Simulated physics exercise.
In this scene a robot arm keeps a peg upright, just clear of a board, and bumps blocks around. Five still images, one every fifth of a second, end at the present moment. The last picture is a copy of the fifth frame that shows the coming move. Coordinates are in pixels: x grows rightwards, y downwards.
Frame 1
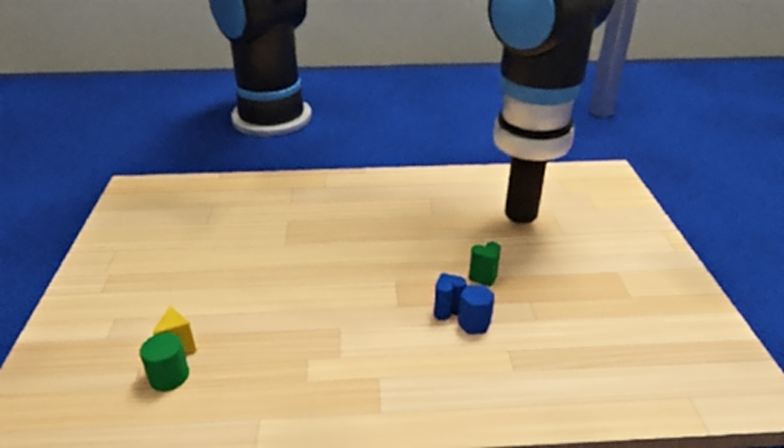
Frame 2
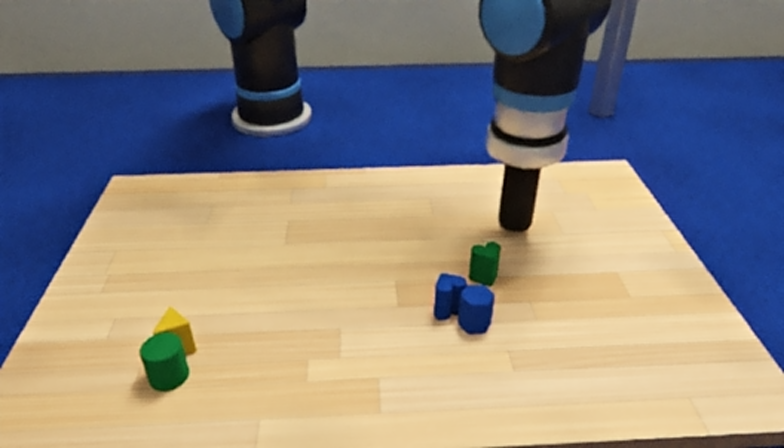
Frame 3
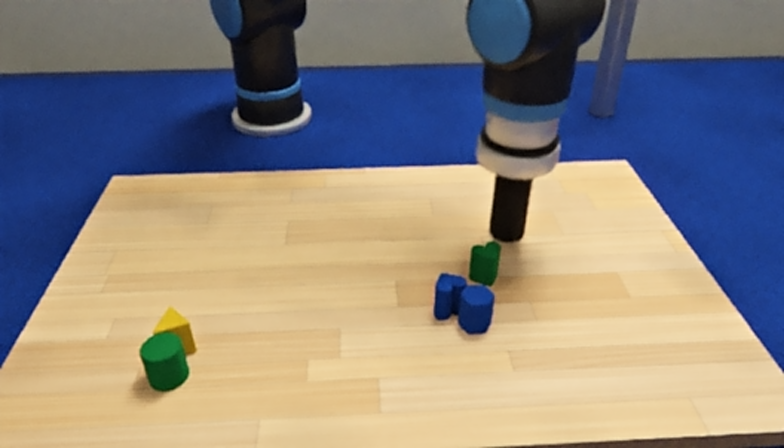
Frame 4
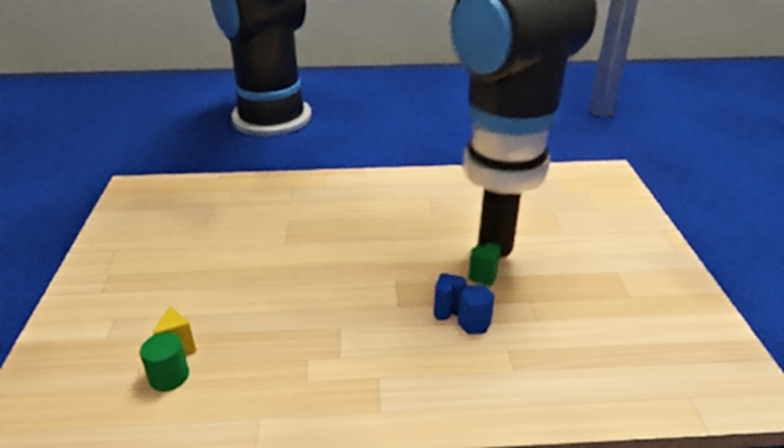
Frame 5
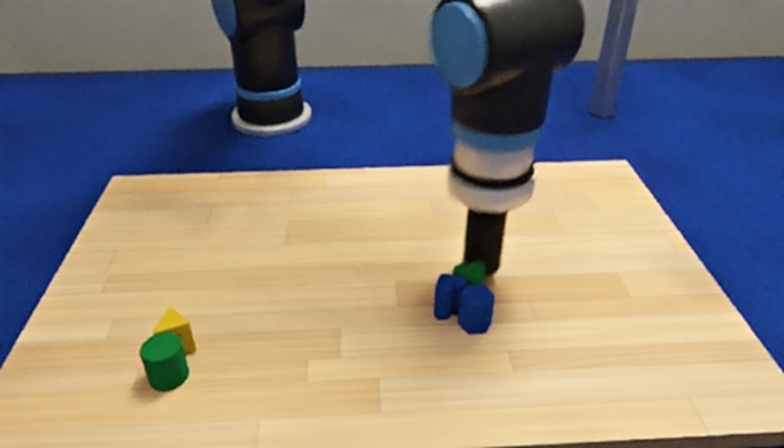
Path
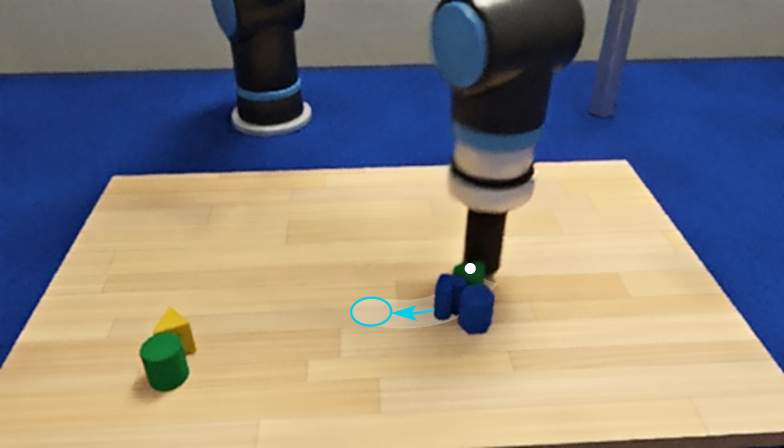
On a wooden board, a robot arm's black peg nudges a green block toward two blue blocks.
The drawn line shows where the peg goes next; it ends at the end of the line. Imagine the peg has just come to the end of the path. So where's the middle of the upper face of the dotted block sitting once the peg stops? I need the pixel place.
Somewhere near (434, 305).
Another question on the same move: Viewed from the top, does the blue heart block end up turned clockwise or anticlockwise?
From the top: Clockwise.
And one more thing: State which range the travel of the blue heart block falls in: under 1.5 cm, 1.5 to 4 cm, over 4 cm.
More than 4 cm.
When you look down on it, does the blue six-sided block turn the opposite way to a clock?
Yes, I think so.
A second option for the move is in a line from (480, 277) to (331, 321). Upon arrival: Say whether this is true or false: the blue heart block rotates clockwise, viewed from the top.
True.
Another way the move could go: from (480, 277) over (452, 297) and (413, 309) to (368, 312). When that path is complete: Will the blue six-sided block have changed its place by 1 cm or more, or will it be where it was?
It ends up somewhere else.
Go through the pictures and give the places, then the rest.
Peg's lower end (521, 215); blue heart block (450, 281); green heart block (488, 249); blue six-sided block (478, 294), in the first frame.
Peg (515, 223); blocks still, in the second frame.
Peg (506, 234); blocks still, in the third frame.
Peg (495, 248); blocks still, in the fourth frame.
Peg (481, 266); blue heart block (450, 281); green heart block (470, 269); blue six-sided block (478, 294), in the fifth frame.
Drawn move, from (480, 277) by way of (457, 300) and (417, 313) to (371, 311); the dot is on the green heart block.
What follows on the original path. One third of the way, peg (457, 289); blue heart block (422, 298), turned 40° clockwise; green heart block (447, 292), turned 20° clockwise; blue six-sided block (476, 301), turned 40° anticlockwise.
Two thirds of the way, peg (417, 302); blue heart block (404, 309), turned 65° clockwise; green heart block (434, 305); blue six-sided block (476, 302), turned 45° anticlockwise.
At the end, peg (371, 300); blue heart block (404, 309), turned 65° clockwise; green heart block (434, 305); blue six-sided block (476, 302), turned 45° anticlockwise.
